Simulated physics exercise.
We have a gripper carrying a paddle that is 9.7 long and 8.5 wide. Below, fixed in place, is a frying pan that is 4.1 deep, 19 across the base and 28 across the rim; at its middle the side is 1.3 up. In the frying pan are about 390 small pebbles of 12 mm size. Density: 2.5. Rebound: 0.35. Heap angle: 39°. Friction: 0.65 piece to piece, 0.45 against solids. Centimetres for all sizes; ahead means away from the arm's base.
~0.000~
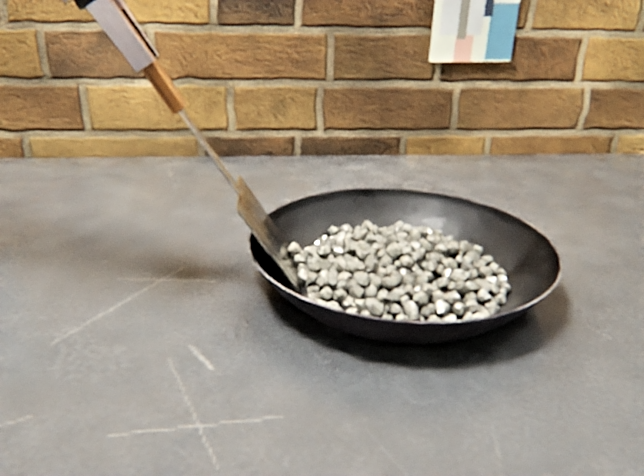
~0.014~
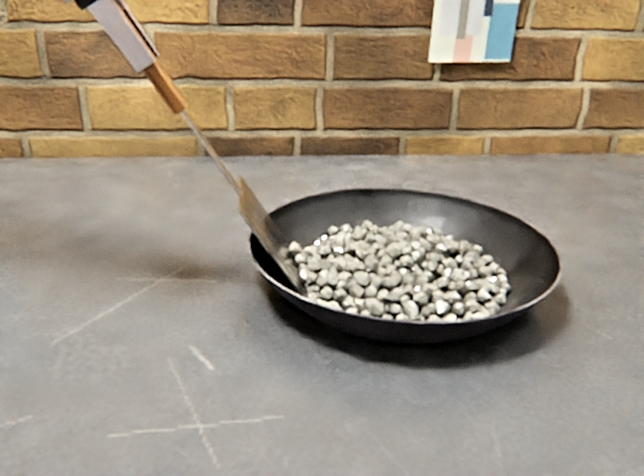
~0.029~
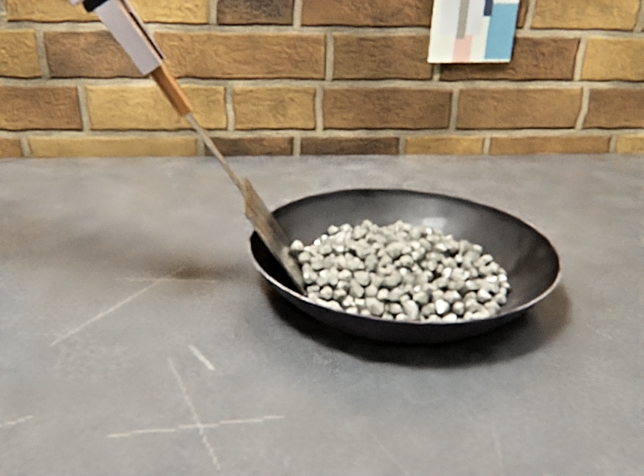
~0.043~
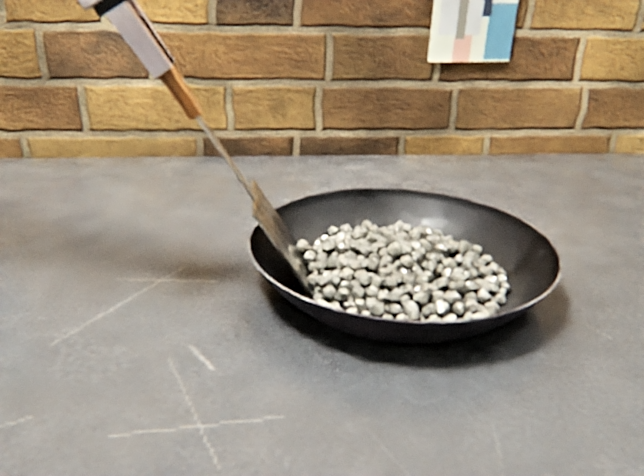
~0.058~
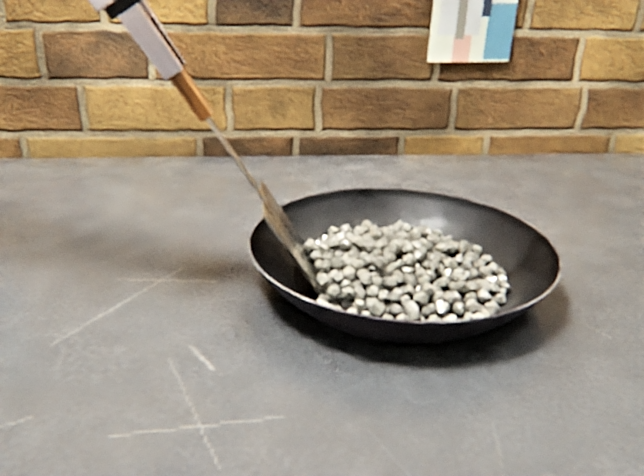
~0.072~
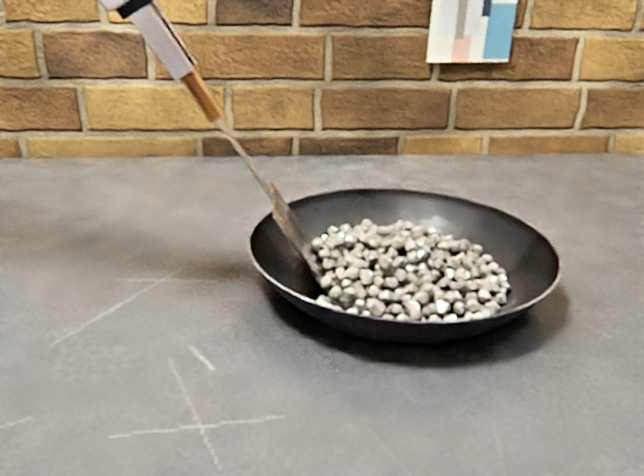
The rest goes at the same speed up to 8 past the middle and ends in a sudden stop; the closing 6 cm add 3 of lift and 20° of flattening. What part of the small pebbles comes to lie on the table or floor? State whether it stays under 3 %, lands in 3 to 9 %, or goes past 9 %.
It lands in 3 to 9 %.
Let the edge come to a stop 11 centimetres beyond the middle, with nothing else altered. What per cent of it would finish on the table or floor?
35 %, roughly.
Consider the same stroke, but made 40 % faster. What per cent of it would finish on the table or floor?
5 %.
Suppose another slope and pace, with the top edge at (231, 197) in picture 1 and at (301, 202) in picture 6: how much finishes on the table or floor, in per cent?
Some 15 per cent.
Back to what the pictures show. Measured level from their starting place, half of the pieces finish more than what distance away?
Roughly 7 cm.
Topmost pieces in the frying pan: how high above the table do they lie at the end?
It reaches around 6.5 cm.
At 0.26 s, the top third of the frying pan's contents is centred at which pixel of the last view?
About pixel (500, 245).
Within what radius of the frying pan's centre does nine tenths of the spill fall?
That distance is around 20 cm.
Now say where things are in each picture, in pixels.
The first frame shows paddle top edge at (238, 191), sloping 58°; upper third of the load around (401, 262), from x 295 to 505, top at y 225; 393 in the frying pan.
The second frame shows paddle top edge at (239, 192), sloping 58°; upper third of the load around (401, 262), from x 295 to 505, top at y 225.
The third frame shows paddle top edge at (245, 194), sloping 58°; upper third of the load around (400, 261), from x 300 to 505, top at y 225.
The fourth frame shows paddle top edge at (254, 196), sloping 58°; upper third of the load around (396, 261), from x 305 to 505, top at y 225.
The fifth frame shows paddle top edge at (263, 198), sloping 58°; upper third of the load around (393, 258), from x 310 to 505, top at y 225.
The sixth frame shows paddle top edge at (272, 198), sloping 58°; upper third of the load around (395, 256), from x 310 to 505, top at y 225; 393 in the frying pan.
By 0.17 s, sloping 58°, highest piece 4 above the table; 393 in the frying pan.
By 0.26 s, sloping 51°, highest piece 6 above the table; 390 in the frying pan, 3 on the blade or in flight.
By 0.51 s, sloping 38°, highest piece 6 above the table; 371 in the frying pan, 22 on the table or floor.
By 1.56 s, sloping 38°, highest piece 6 above the table; 371 in the frying pan, 22 on the table or floor.
Final count, 371 in the frying pan, 22 on the table or floor. That is 6 % on the table or floor.
